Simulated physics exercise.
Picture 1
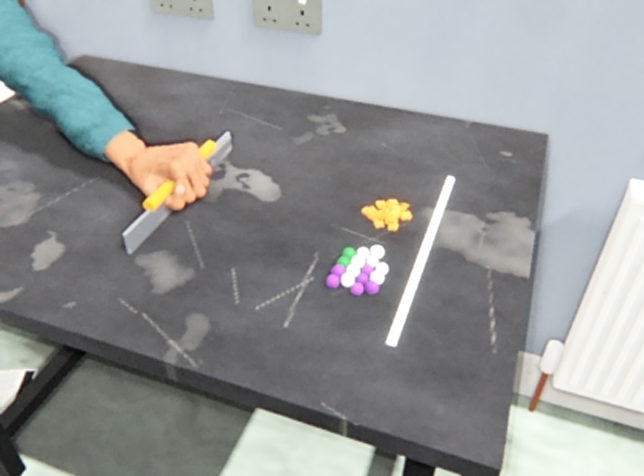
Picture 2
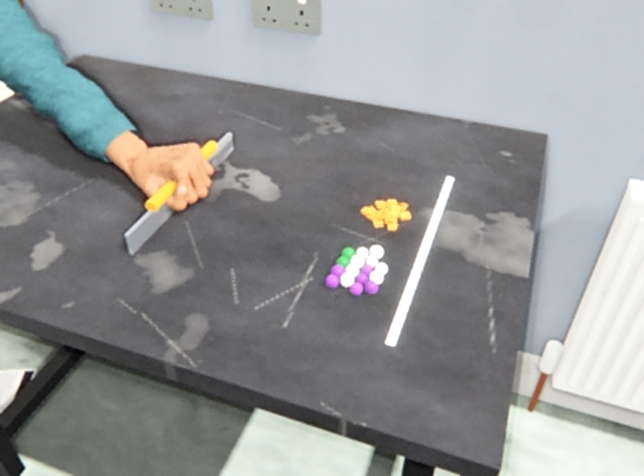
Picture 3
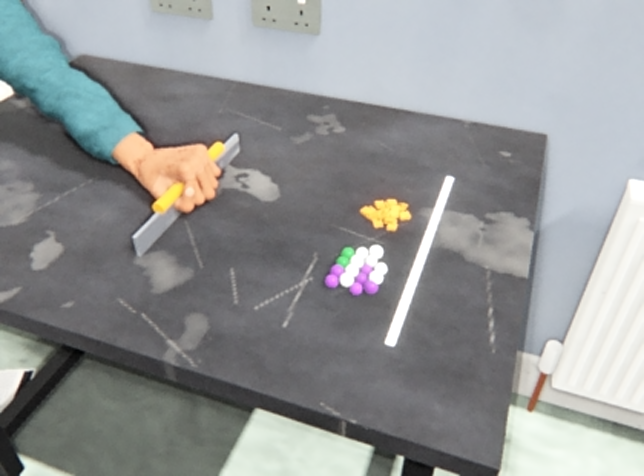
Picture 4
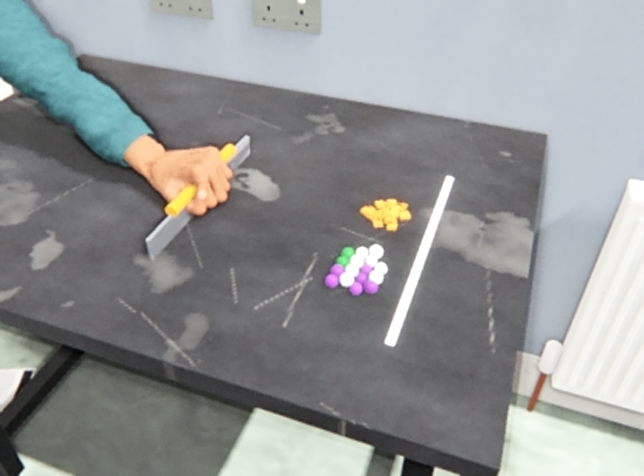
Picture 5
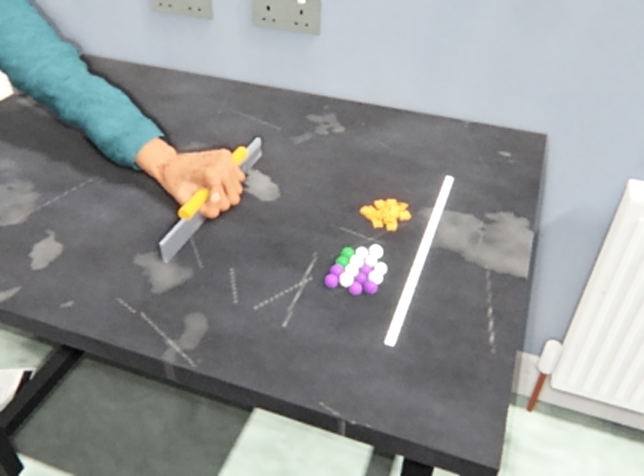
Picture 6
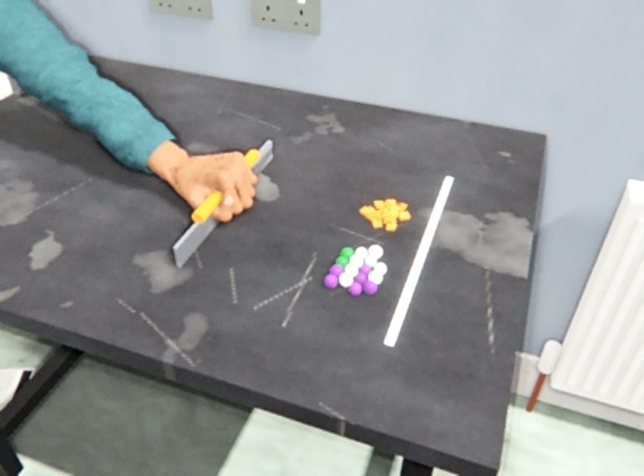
On a dark, scuffed tabletop, a hand in a teal sleeve holds a scraper still, then slides it slowly a short way right, while an orange cluster, a purple, white and green cluster, and a white tape strip stay in place.
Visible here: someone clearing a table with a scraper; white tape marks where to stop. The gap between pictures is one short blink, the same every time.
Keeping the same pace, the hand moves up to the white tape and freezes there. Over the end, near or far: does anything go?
Front batch, yes; back batch, no.
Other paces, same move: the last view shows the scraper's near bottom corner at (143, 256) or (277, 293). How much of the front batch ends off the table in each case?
0 % and then 100 %.
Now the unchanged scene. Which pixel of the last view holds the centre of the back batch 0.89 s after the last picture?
Around (454, 228).
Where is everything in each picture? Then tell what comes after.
In the first frame, scraper at (135, 235), at rest; white tape at (449, 184), well back from the edge; edge at (529, 276); front batch at (353, 271), a few glass marbles; back batch at (386, 216), a few small crackers.
In the second frame, scraper at (137, 236); back batch at (385, 216).
In the third frame, scraper at (145, 238); front batch at (352, 271).
In the fourth frame, scraper at (157, 241); back batch at (385, 216).
In the fifth frame, scraper at (171, 244); front batch at (352, 271).
In the sixth frame, scraper at (184, 248); white tape at (447, 184); edge at (528, 276); front batch at (351, 271); back batch at (384, 216).
Then, 0.43 s after the last picture, scraper still moving, near (328, 210); front batch all on the table, its front near (380, 269); back batch all on the table, its front near (404, 216).
Then, 0.89 s after the last picture, scraper stopped at the white tape; front batch all on the table, its front near (468, 292); back batch all on the table, its front near (470, 230).
Then, 1.17 s after the last picture, scraper stopped at the white tape; front batch all on the table, its front near (535, 316); back batch all on the table, its front near (473, 230).
At rest, scraper stopped at the white tape; front batch all over the edge; back batch all on the table, its front near (473, 230).
